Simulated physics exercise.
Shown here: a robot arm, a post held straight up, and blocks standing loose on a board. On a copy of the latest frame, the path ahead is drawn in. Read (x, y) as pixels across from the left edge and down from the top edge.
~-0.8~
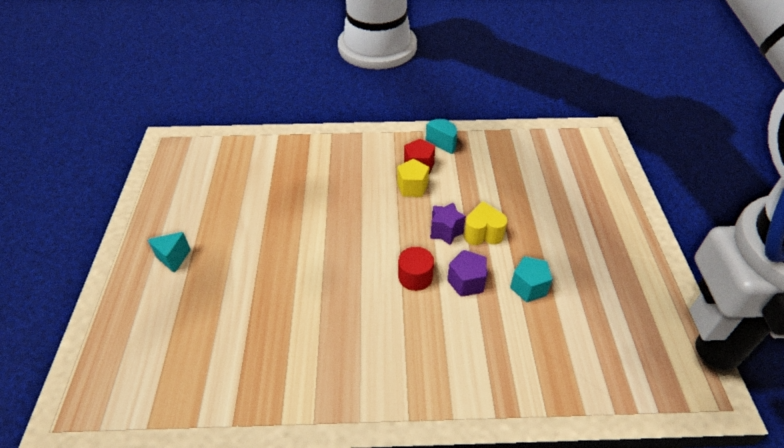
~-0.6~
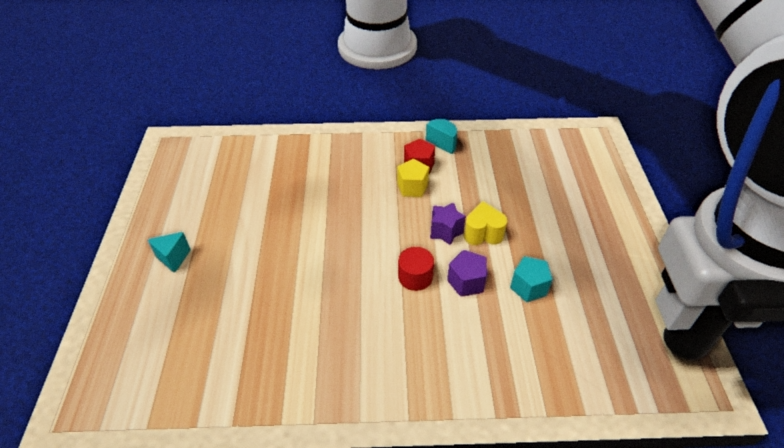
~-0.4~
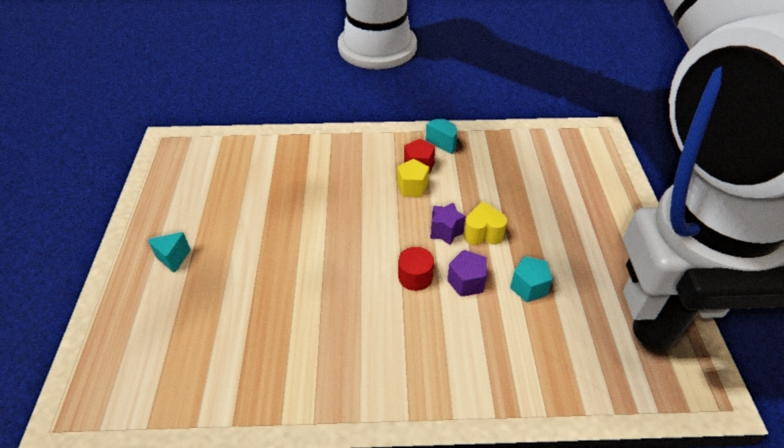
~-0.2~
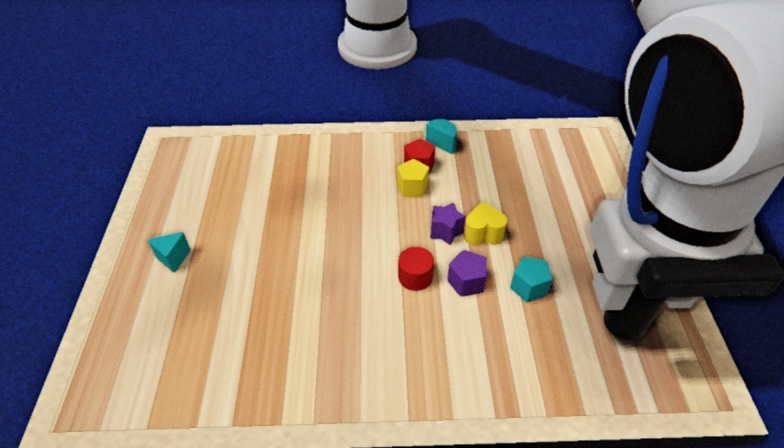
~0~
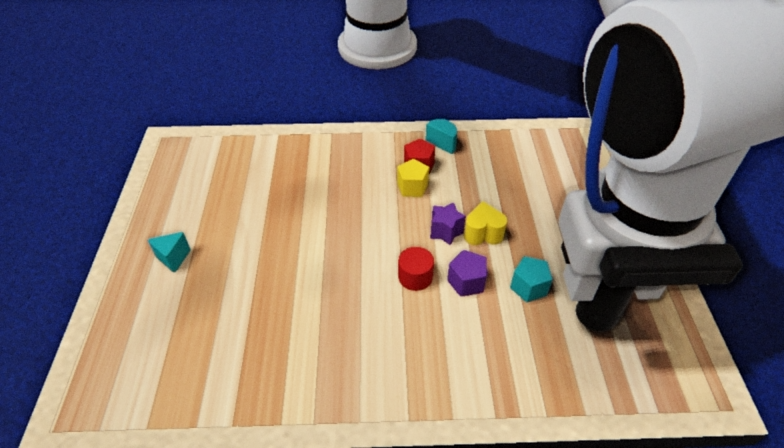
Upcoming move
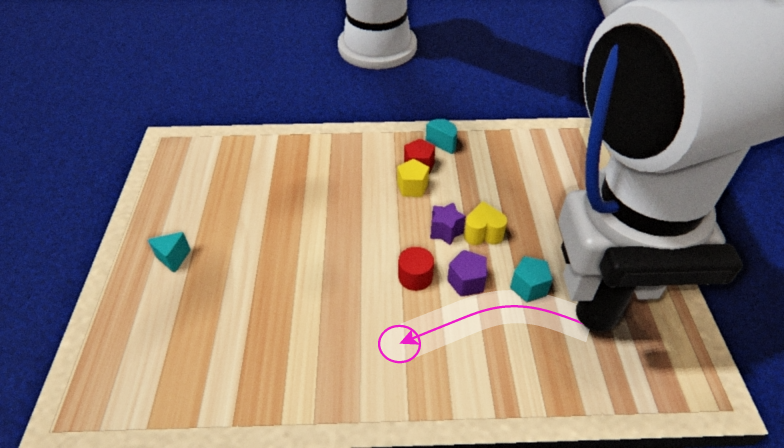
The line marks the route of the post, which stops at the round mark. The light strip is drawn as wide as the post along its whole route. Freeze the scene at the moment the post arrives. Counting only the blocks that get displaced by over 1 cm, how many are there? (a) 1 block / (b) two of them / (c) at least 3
That would be a.
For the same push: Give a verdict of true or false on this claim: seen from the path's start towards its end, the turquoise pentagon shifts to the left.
That statement is not accurate.
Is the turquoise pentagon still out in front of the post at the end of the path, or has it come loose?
As far as I can tell, the turquoise pentagon has dropped away to the side or behind.
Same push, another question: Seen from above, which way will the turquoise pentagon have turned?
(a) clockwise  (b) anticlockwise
The one that fits is a, clockwise.
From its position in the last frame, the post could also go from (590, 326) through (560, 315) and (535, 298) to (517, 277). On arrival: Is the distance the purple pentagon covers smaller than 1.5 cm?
It seems so.
The line goes from (590, 326) through (523, 307) and (461, 319) to (399, 344).
What follows on the original path. One third of the way, post at (527, 296); turquoise pentagon at (520, 261), turned 20° clockwise.
Two thirds of the way, post at (461, 308); turquoise pentagon at (520, 260), turned 20° clockwise.
At the end, post at (400, 333); purple pentagon unmoved; turquoise pentagon at (520, 260), turned 20° clockwise.
